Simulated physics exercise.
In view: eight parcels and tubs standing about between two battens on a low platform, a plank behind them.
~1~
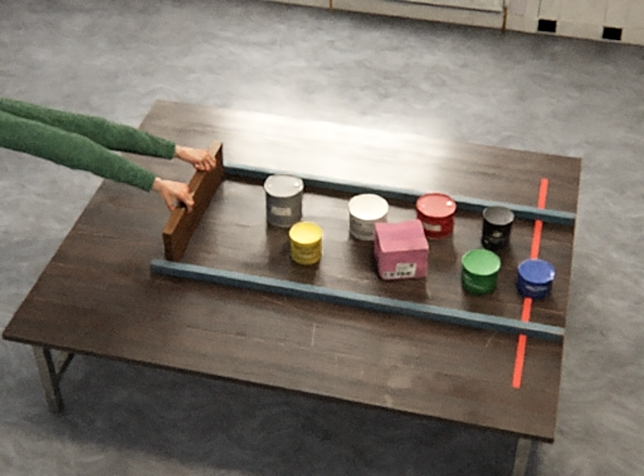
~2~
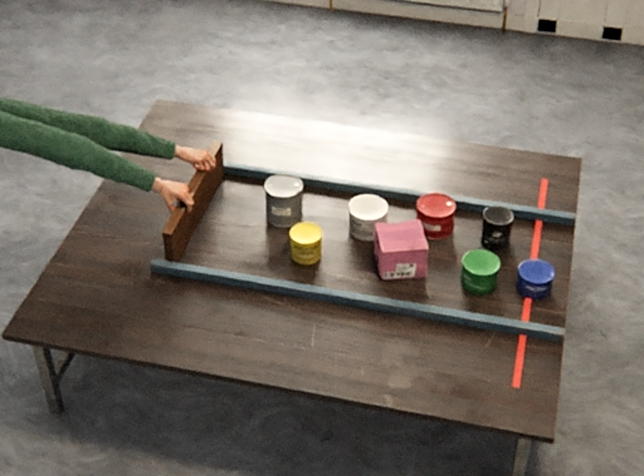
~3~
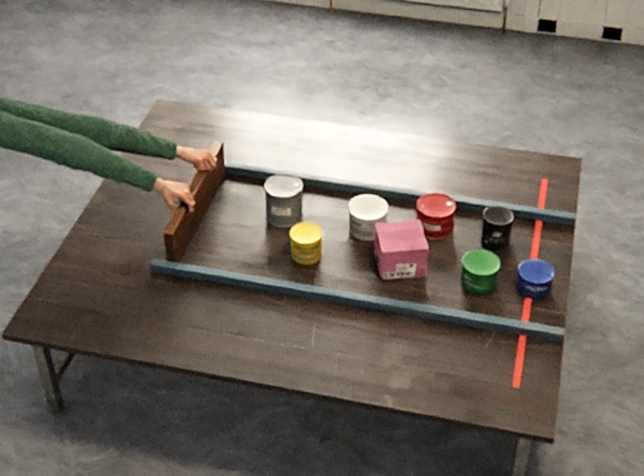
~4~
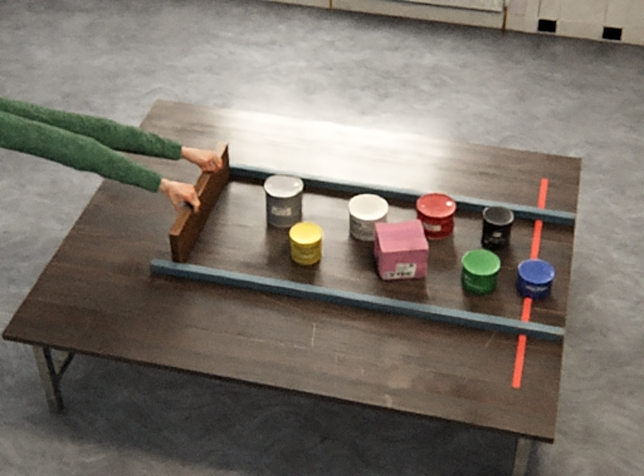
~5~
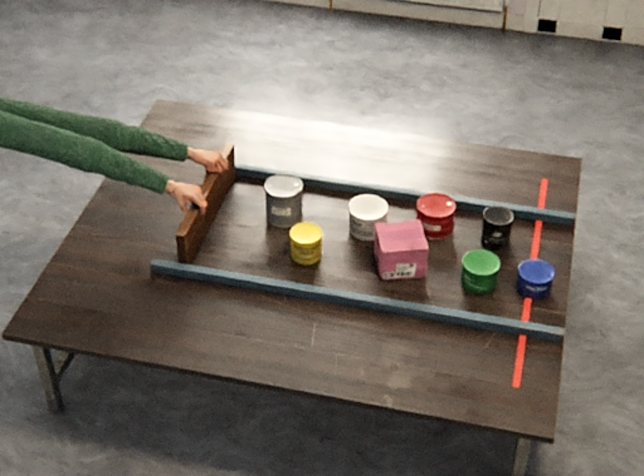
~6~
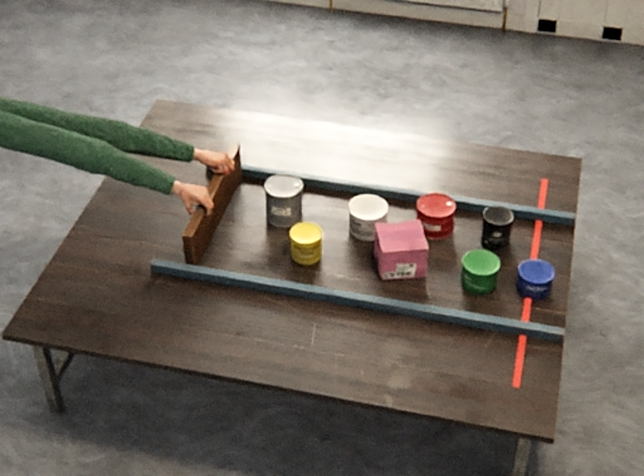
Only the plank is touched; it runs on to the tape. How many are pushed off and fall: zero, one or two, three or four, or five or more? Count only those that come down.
In the end the number that fall off is five or more.
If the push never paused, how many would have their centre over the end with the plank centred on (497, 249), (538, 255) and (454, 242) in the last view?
In that order 2, 5 and 1.
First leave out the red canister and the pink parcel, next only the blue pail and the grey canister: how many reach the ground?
3 in the first case, 3 in the second.
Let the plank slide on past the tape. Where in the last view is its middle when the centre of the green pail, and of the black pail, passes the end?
Its middle is around (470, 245) and around (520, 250).
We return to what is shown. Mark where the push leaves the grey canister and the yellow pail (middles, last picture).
The grey canister stops around (556, 247); the yellow pail around (547, 284).
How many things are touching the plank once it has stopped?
In contact: 3.
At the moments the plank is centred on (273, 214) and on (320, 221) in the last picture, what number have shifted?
First 1, then 3.
Soon after, none off yet; blue pail at rest near (535, 280); black pail at rest near (497, 228); green pail at rest near (480, 273).
By the end, the number that fall off is five or more; fallen, white pail, pink parcel, green pail, black pail and blue pail.
